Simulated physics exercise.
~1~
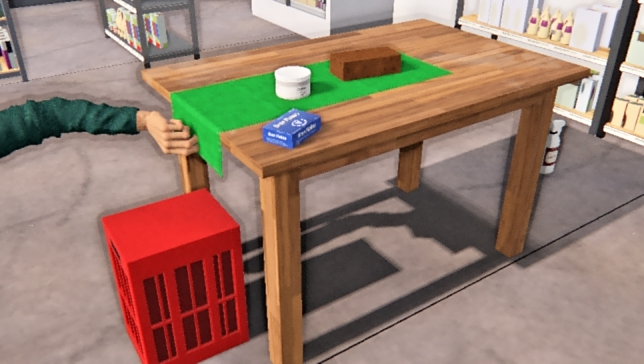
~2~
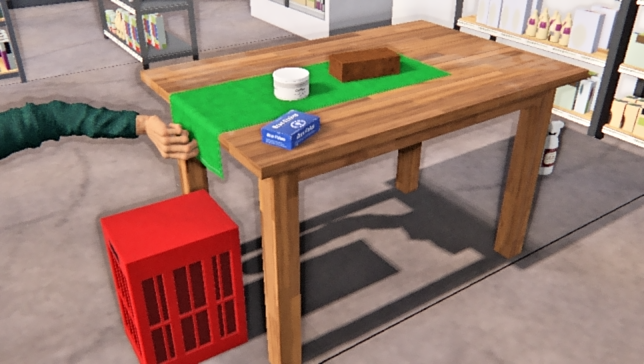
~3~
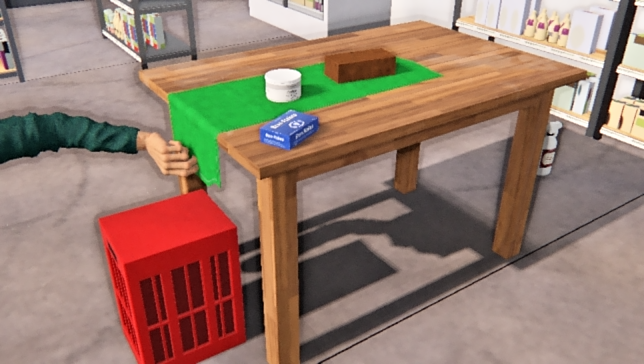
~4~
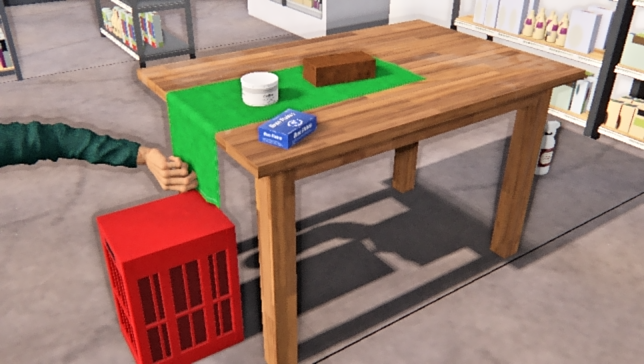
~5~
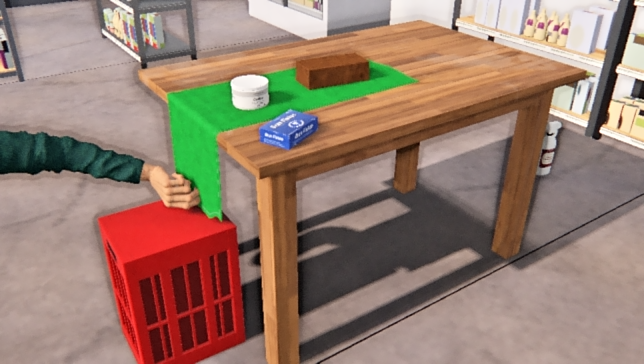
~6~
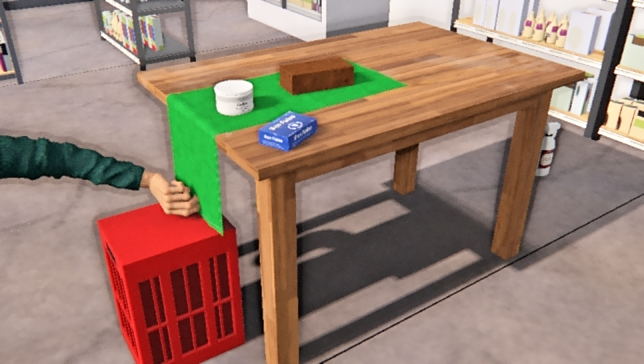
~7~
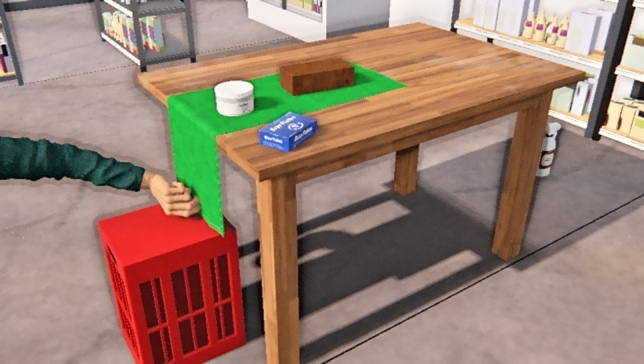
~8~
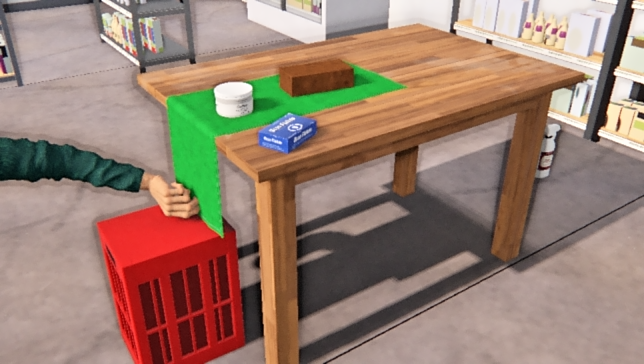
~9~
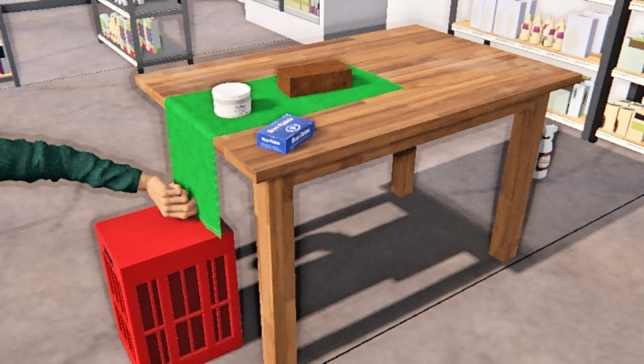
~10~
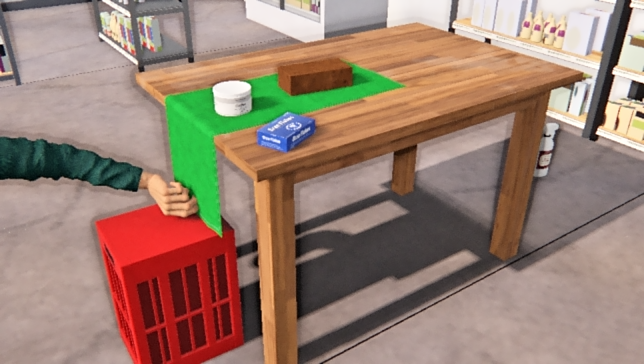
At the start, a hand in a green sleeve grips the end of a green cloth hanging over the left side of a wooden table, above a red crate. A white tub and a brown brick sit on the cloth, while a blue packet lies on the wood near the front edge. The hand slowly pulls the cloth downward, and the tub and brick ride left with it. The packet stays put as the hem reaches the crate. Finally, the hand holds the cloth still there, with all three objects remaining on the table.
